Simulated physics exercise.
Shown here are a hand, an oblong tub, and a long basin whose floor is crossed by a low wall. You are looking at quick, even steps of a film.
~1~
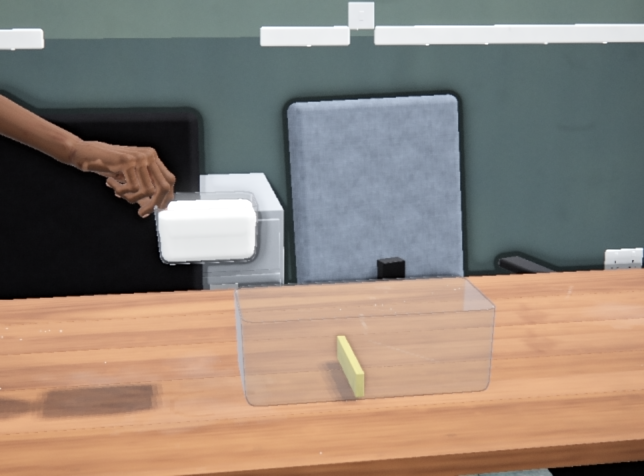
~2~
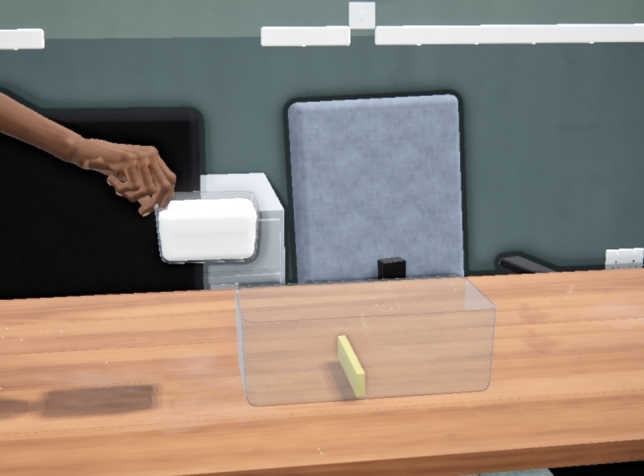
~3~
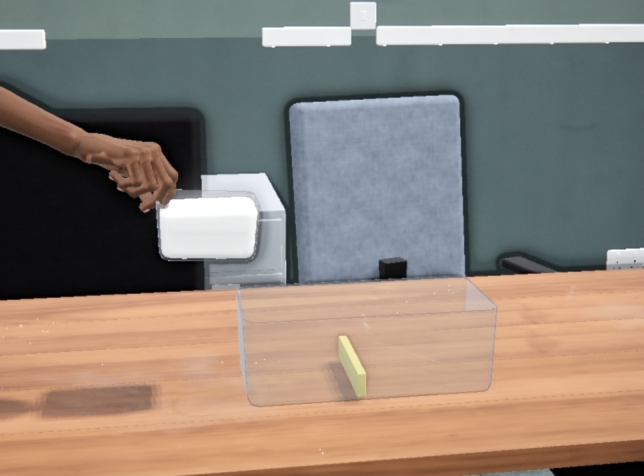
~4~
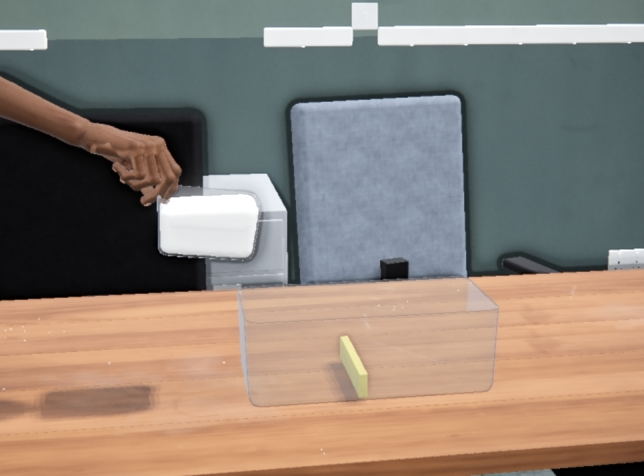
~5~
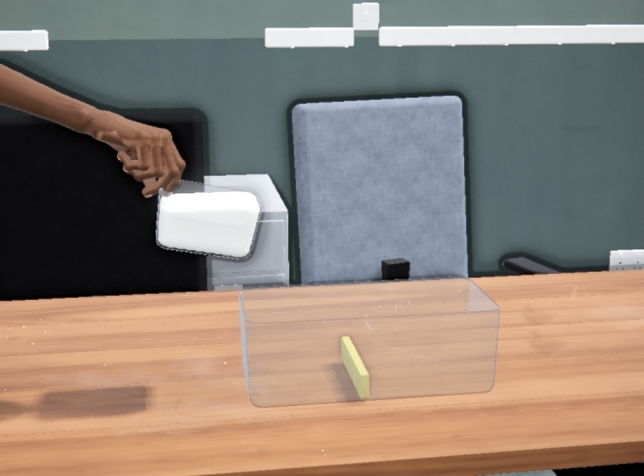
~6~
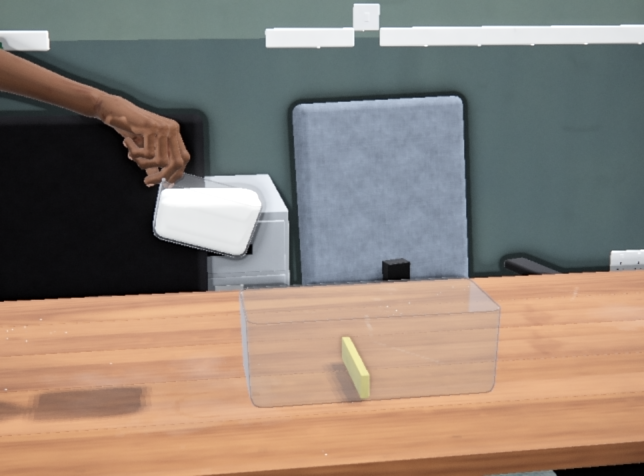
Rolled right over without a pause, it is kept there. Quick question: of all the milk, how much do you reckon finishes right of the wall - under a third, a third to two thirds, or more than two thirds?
The share right of the wall ends up within a third to two thirds.
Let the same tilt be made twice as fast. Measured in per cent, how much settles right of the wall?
Result: Roughly 45 %.
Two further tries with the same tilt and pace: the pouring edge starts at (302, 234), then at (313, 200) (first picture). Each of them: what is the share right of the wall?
About 85 % the first time, about 85 % the second.
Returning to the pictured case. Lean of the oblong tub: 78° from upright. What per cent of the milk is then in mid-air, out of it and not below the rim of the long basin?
Roughly 45 %.
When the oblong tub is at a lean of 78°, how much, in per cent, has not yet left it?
45 %.
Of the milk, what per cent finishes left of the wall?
Close to 45 in a hundred.
A moment on, the oblong tub is tipped on its side and 45 per cent is still to pour, 11 is left of the wall and 0 right of it.
Next, the oblong tub is tipped right over and 5 per cent is still to pour, 32 is left of the wall and 51 right of it.
Then the oblong tub is tipped right over and 0 per cent is still to pour, 46 is left of the wall and 52 right of it.
Later the oblong tub is tipped right over and 0 per cent is still to pour, 46 is left of the wall and 52 right of it.
In the end 46 per cent lies left of the wall, 52 right of it and 2 outside.
